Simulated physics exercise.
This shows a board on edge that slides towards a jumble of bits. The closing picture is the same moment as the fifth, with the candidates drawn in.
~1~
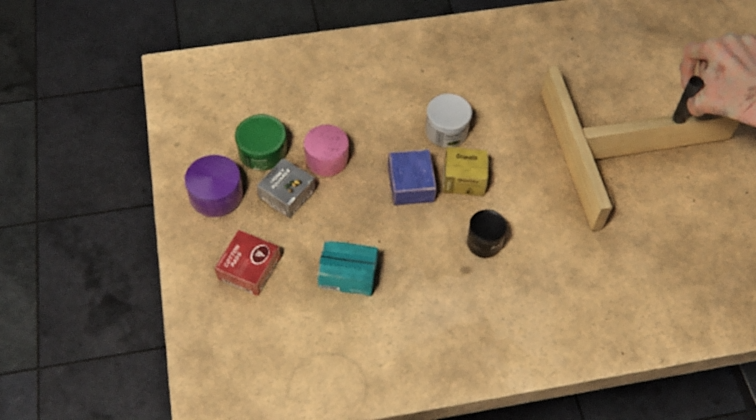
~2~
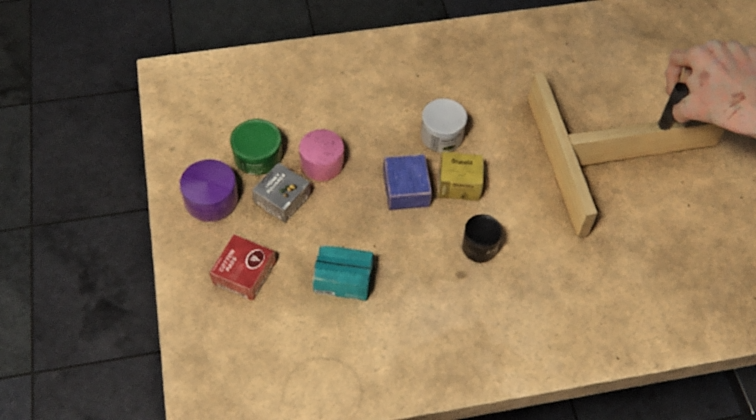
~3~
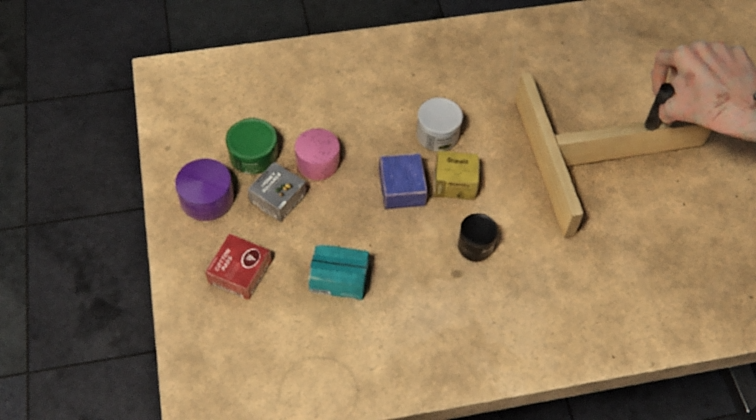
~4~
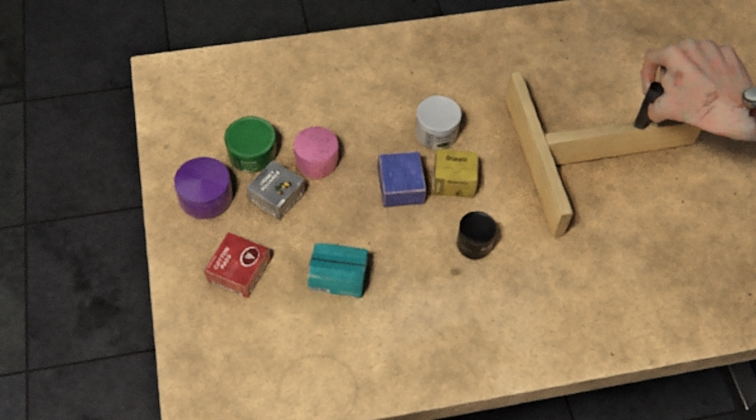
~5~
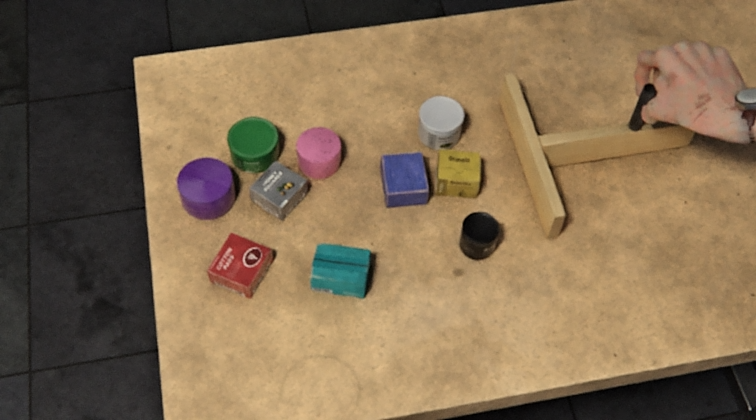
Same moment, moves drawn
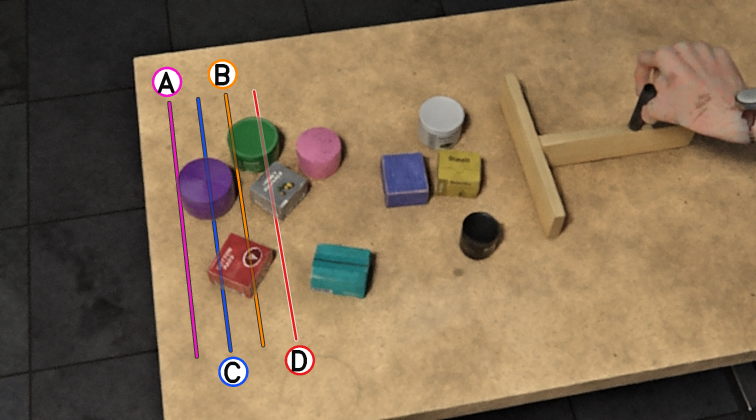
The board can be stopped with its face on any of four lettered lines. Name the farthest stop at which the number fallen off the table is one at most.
Up to line D.
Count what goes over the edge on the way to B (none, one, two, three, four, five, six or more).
By then, two.
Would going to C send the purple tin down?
Yes.
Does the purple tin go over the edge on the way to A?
Yes.
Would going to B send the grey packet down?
Yes.
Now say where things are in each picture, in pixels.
In the first frame, red box (249, 263); pink pot (326, 150); purple tin (214, 186).
In the second frame, board (565, 140); grey packet (282, 193).
In the third frame, board (550, 140); yellow packet (456, 176).
In the fourth frame, board (540, 140); white jar (438, 123).
In the fifth frame, board (534, 141); blue block (404, 180); red box (241, 266); pink pot (319, 153).
On the marked copy, A at (182, 219); B at (243, 210); C at (213, 215); D at (274, 205).
Taking D. A third of the way, board (443, 155); black tub (436, 243); white jar (401, 130).
Two thirds of the way, board (349, 169); purple tin (188, 189); grey packet (230, 215).
When it is over, board (277, 180); purple tin (157, 190); grey packet (166, 236); none fallen.
As for the rest, A drops four; B drops two; C drops three.
